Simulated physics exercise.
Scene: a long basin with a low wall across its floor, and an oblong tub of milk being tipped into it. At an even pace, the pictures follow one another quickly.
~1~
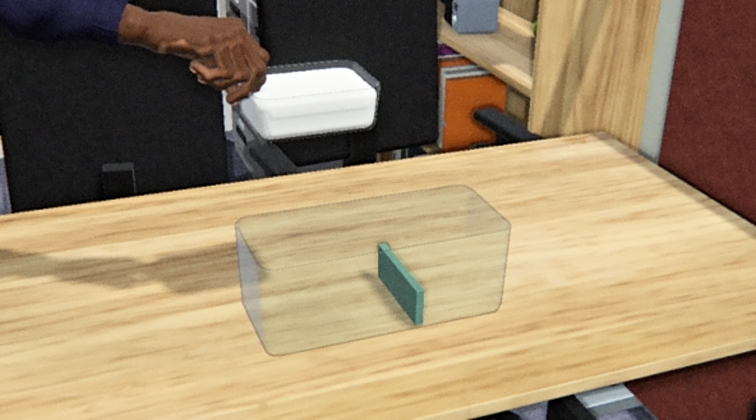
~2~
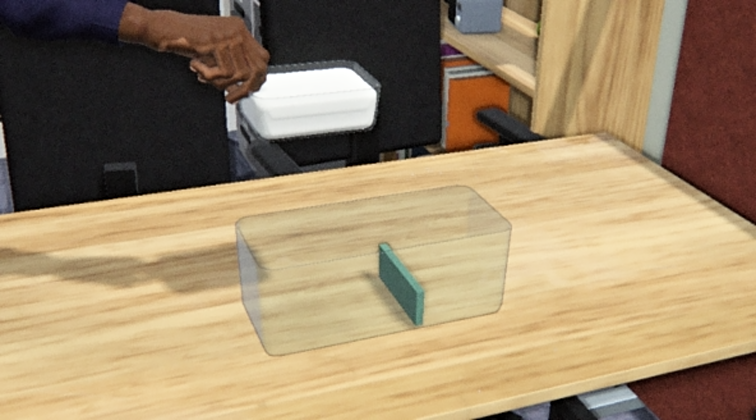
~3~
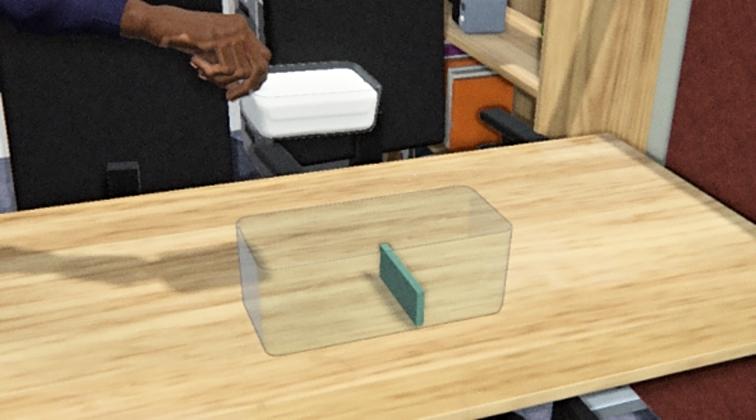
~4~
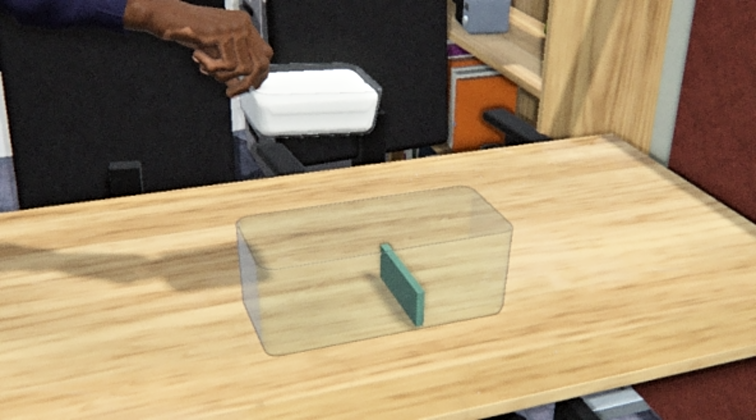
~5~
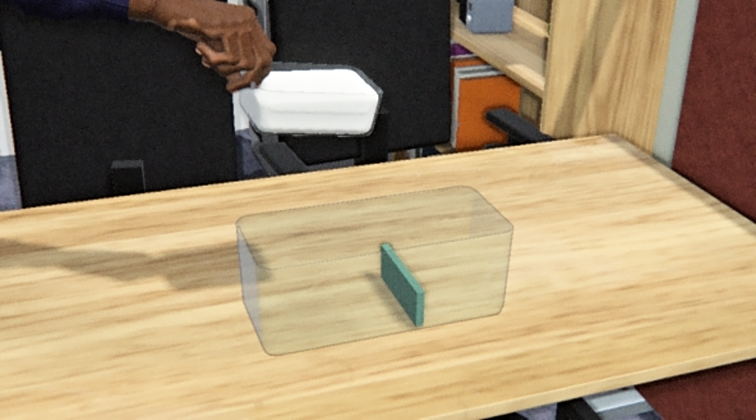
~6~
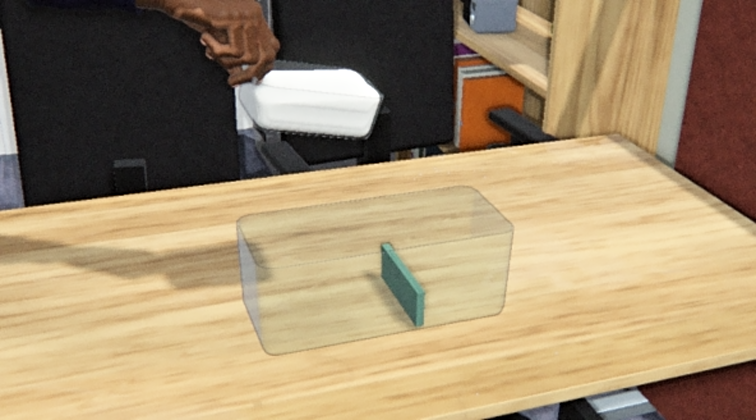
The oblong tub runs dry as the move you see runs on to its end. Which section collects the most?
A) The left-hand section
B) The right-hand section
Option B: The right-hand section.
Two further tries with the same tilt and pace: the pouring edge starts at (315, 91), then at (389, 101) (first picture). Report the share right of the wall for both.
You'd get 5 percent from the first and 75 percent from the second.
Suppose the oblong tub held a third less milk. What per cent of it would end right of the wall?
Near 55 %.
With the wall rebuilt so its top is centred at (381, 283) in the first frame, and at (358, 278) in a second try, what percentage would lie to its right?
It works out to around 70 per cent for the first and around 80 per cent for the second.
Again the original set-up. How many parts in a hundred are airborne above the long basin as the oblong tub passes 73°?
That comes to near 55 percent.
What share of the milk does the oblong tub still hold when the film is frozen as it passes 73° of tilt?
I'd put it at some 20 in a hundred.
A moment on, the tilt is 73° and 20 per cent is still to pour, 2 is left of the wall and 25 right of it.
Next, the tilt is 113° and 1 per cent is still to pour, 21 is left of the wall and 65 right of it.
Then the tilt is 120° and 0 per cent is still to pour, 26 is left of the wall and 65 right of it.
Later the tilt is 120° and 0 per cent is still to pour, 26 is left of the wall and 65 right of it.
In the end 26 per cent lies left of the wall, 65 right of it and 9 outside.
